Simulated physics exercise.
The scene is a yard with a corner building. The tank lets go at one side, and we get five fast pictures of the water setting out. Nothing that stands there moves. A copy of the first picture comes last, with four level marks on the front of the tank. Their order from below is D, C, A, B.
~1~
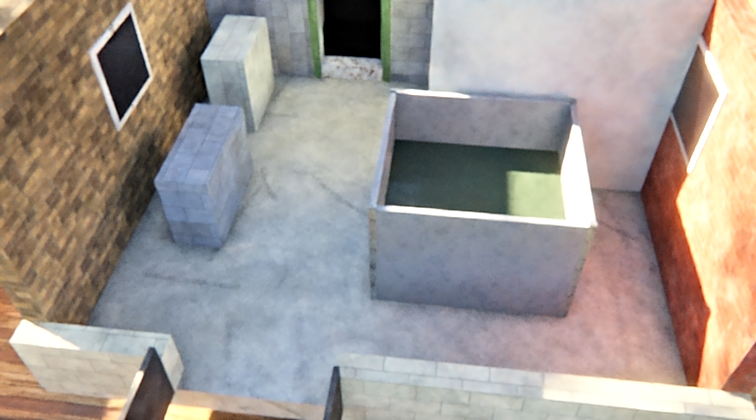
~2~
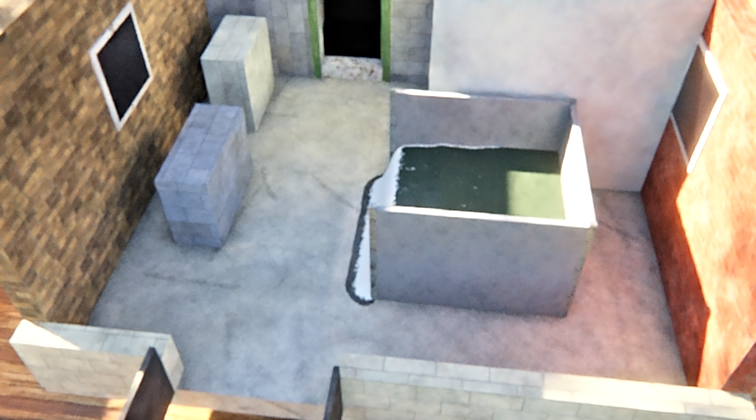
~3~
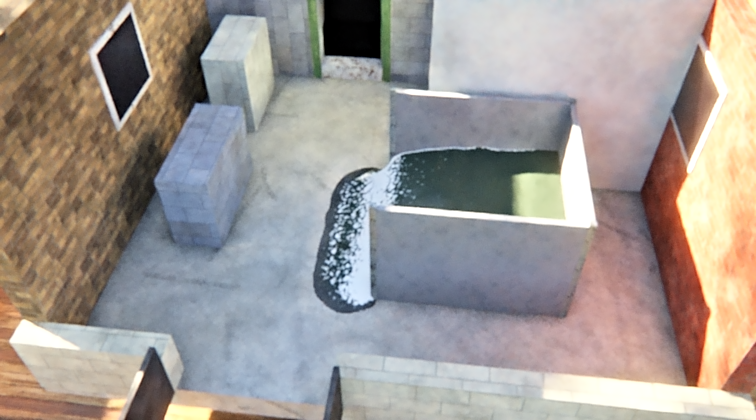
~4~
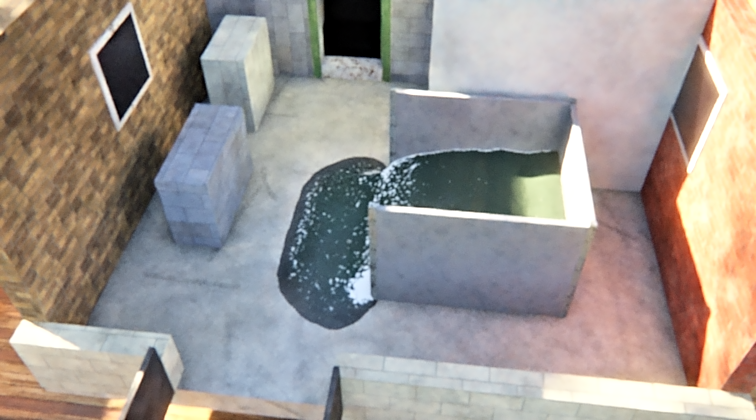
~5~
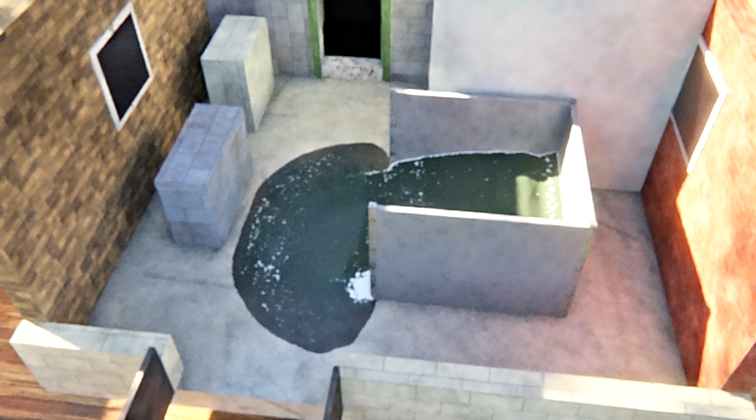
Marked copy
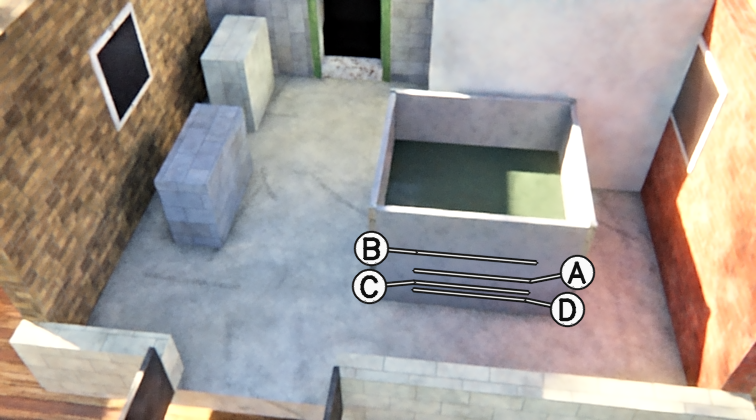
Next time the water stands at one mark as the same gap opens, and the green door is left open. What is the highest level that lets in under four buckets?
The answer is line B.
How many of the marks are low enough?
All of them.
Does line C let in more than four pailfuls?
No.
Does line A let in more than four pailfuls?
No, that is safe.
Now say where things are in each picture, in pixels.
The first picture shows water in the tank at rest, its middle at (475, 197); foot of the green doorway at (352, 79); open gate at (252, 340).
The second picture shows front seen at (362, 294), 3 % of the ground wet.
The third picture shows front seen at (338, 303), 6 % of the ground wet.
The fourth picture shows front seen at (291, 279), 12 % of the ground wet.
The fifth picture shows front seen at (281, 175), 20 % of the ground wet.
On the marked copy, A at (472, 275); B at (475, 257); C at (470, 287); D at (469, 294); from the bottom up D, C, A, B.
For line A, nothing gets over.
For line B, a bucket or two gets in.
For line C, nothing gets over.
For line D, nothing gets over.
